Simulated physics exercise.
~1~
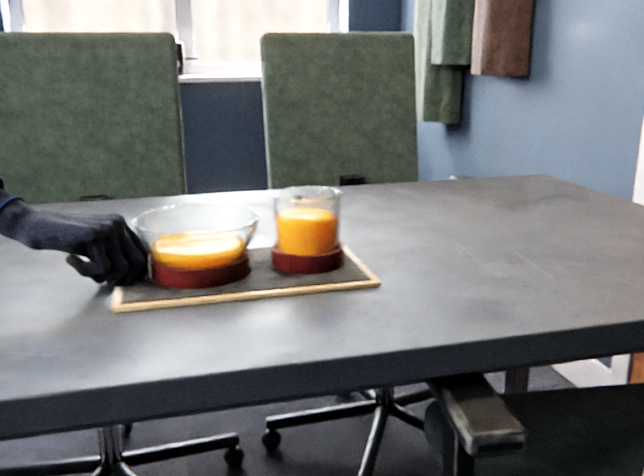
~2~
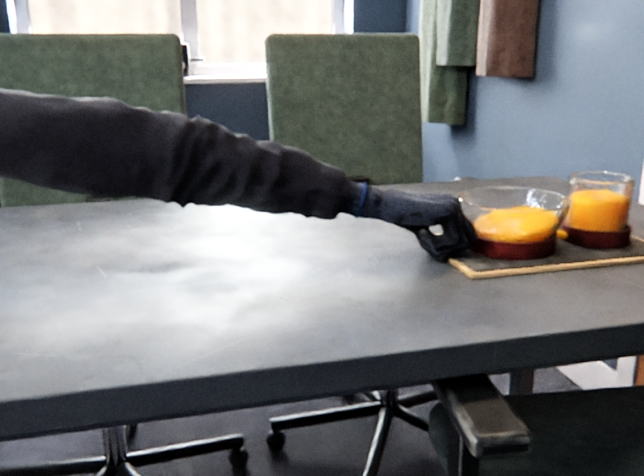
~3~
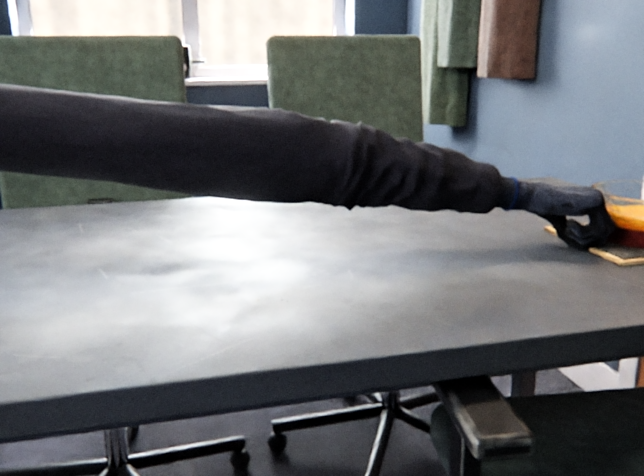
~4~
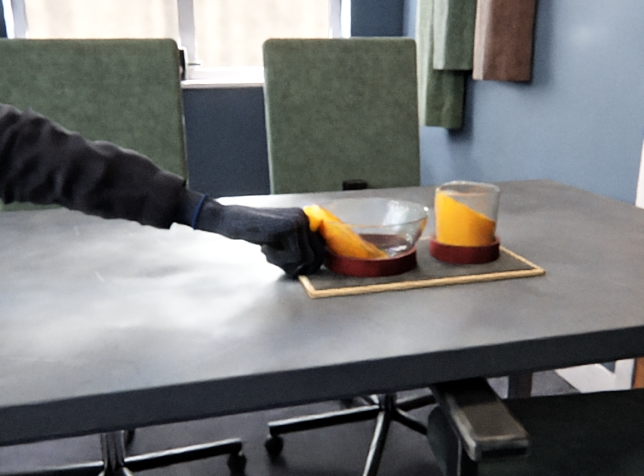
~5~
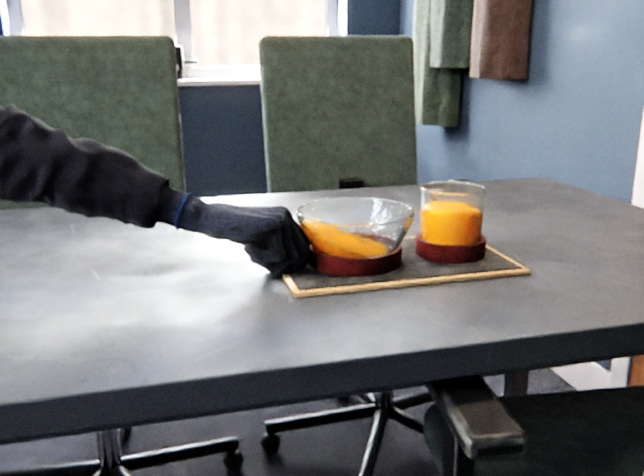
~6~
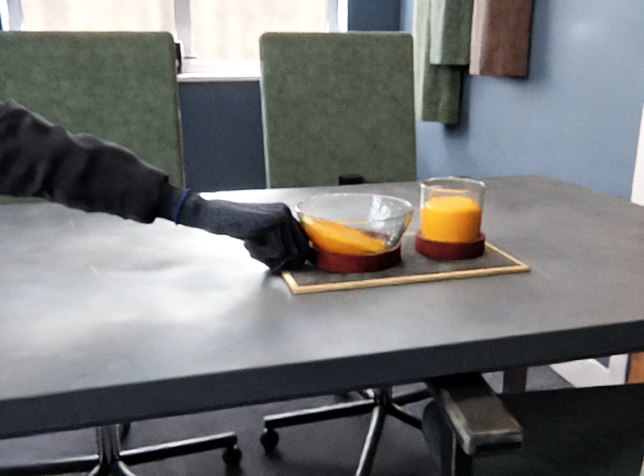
A tray holding two orange drinks slides right, then back left, and stops, pushed and pulled by a gloved hand.
